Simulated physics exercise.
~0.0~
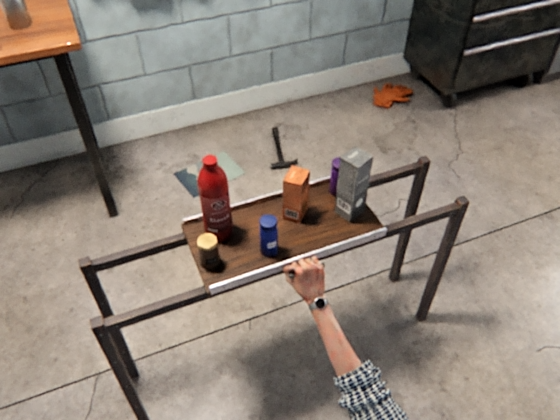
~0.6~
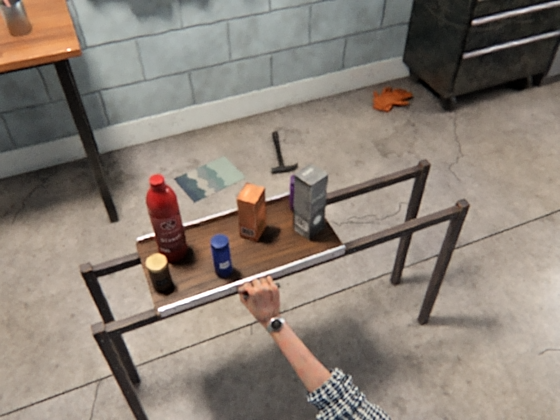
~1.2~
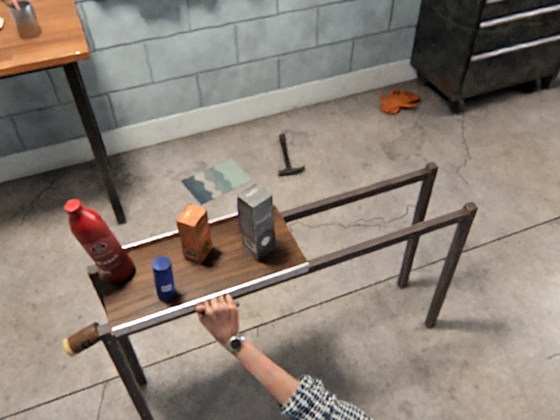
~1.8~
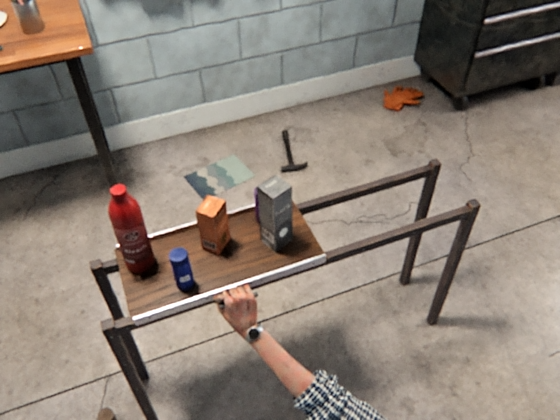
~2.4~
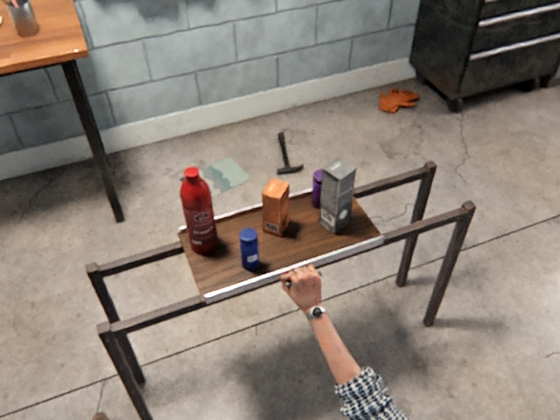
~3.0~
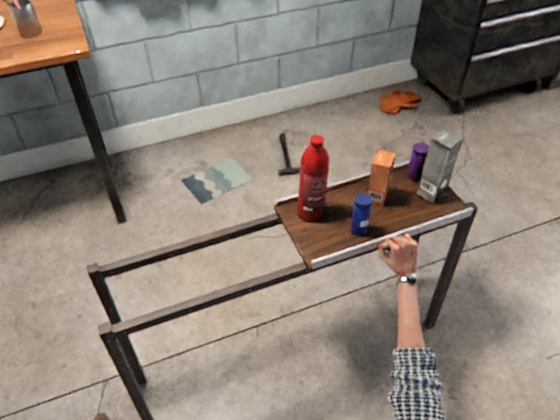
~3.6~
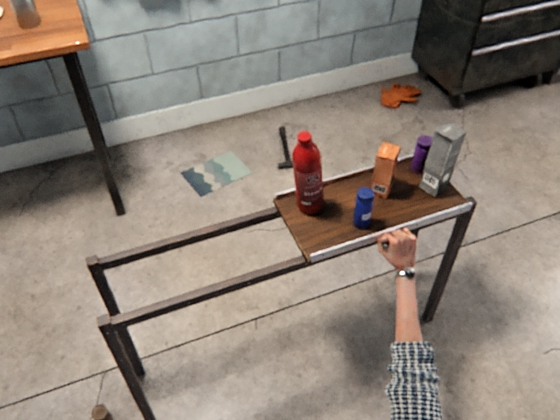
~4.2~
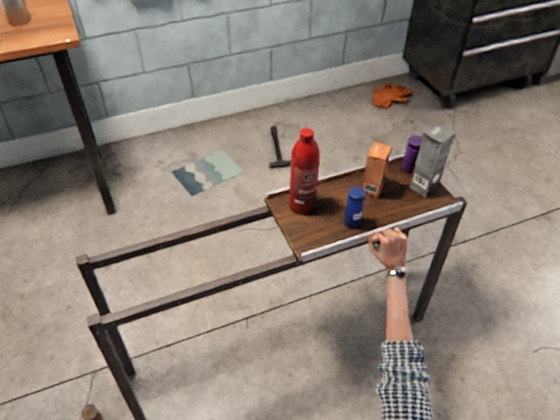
At first, a hand grips the front edge of a wooden tray on a metal frame, with a red bottle, two cartons and small blue, brown and purple shakers standing on it. The hand slides the tray left, faster and faster, until it reaches the left end. There the red bottle tilts and the brown shaker tips off the side, dropping towards the floor. The arm then pulls the tray back to the right, all the way to the far end. Finally the tray rests there, the hand still on it, with the bottle, cartons and other two shakers upright.
